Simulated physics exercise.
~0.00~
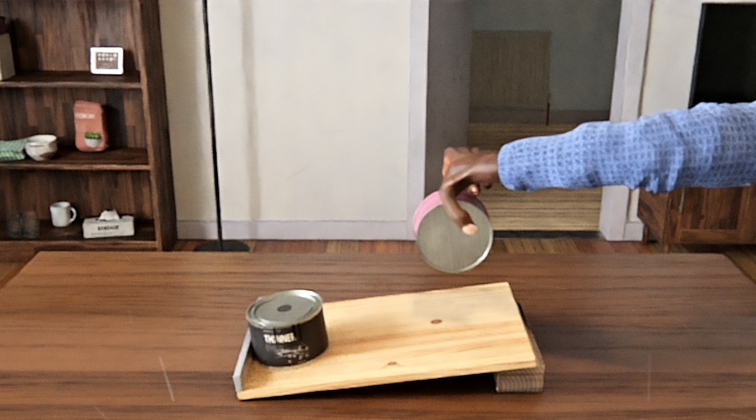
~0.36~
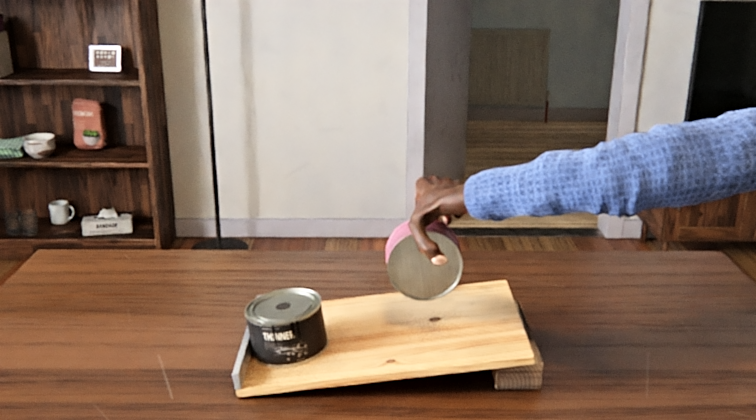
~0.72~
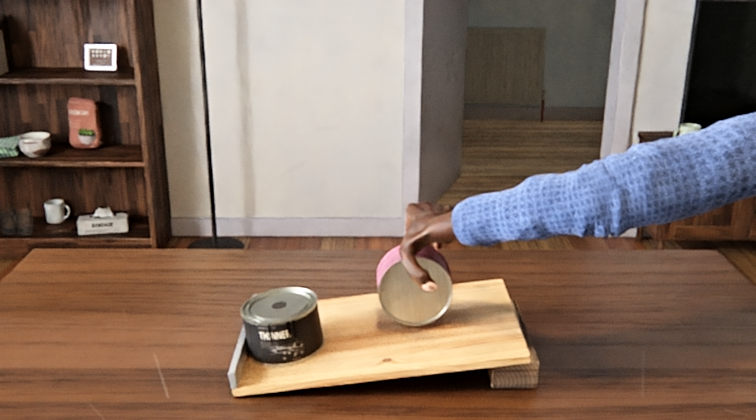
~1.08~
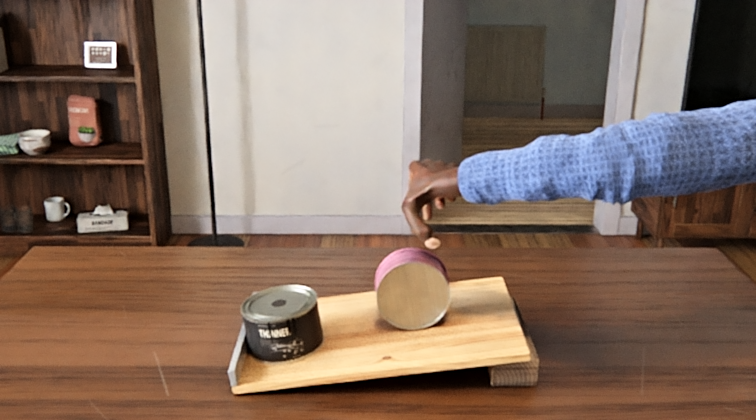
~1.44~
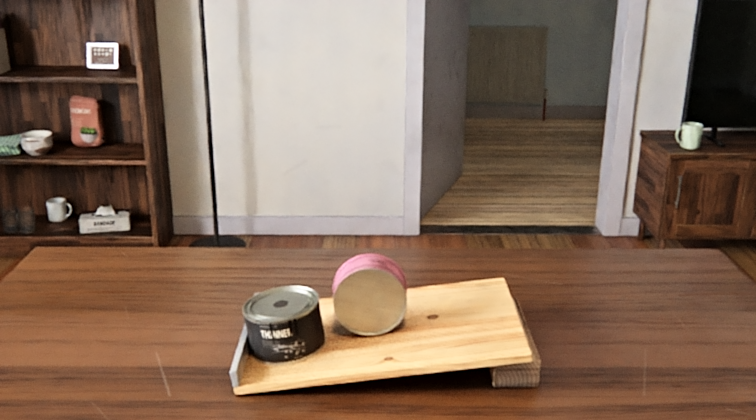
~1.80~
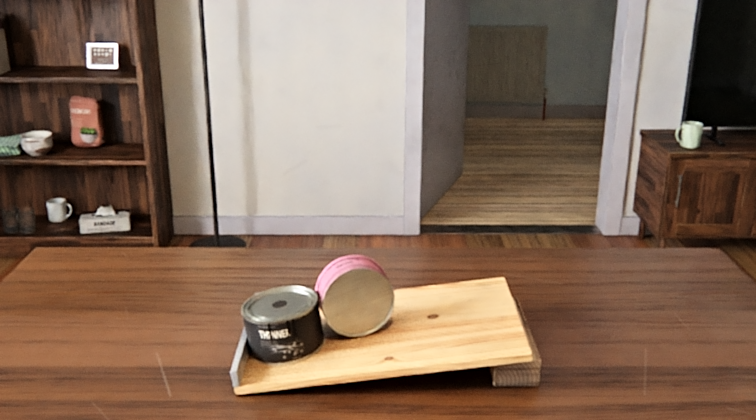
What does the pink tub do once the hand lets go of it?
It rolls left down the sloping board and ends up right beside the black tub.
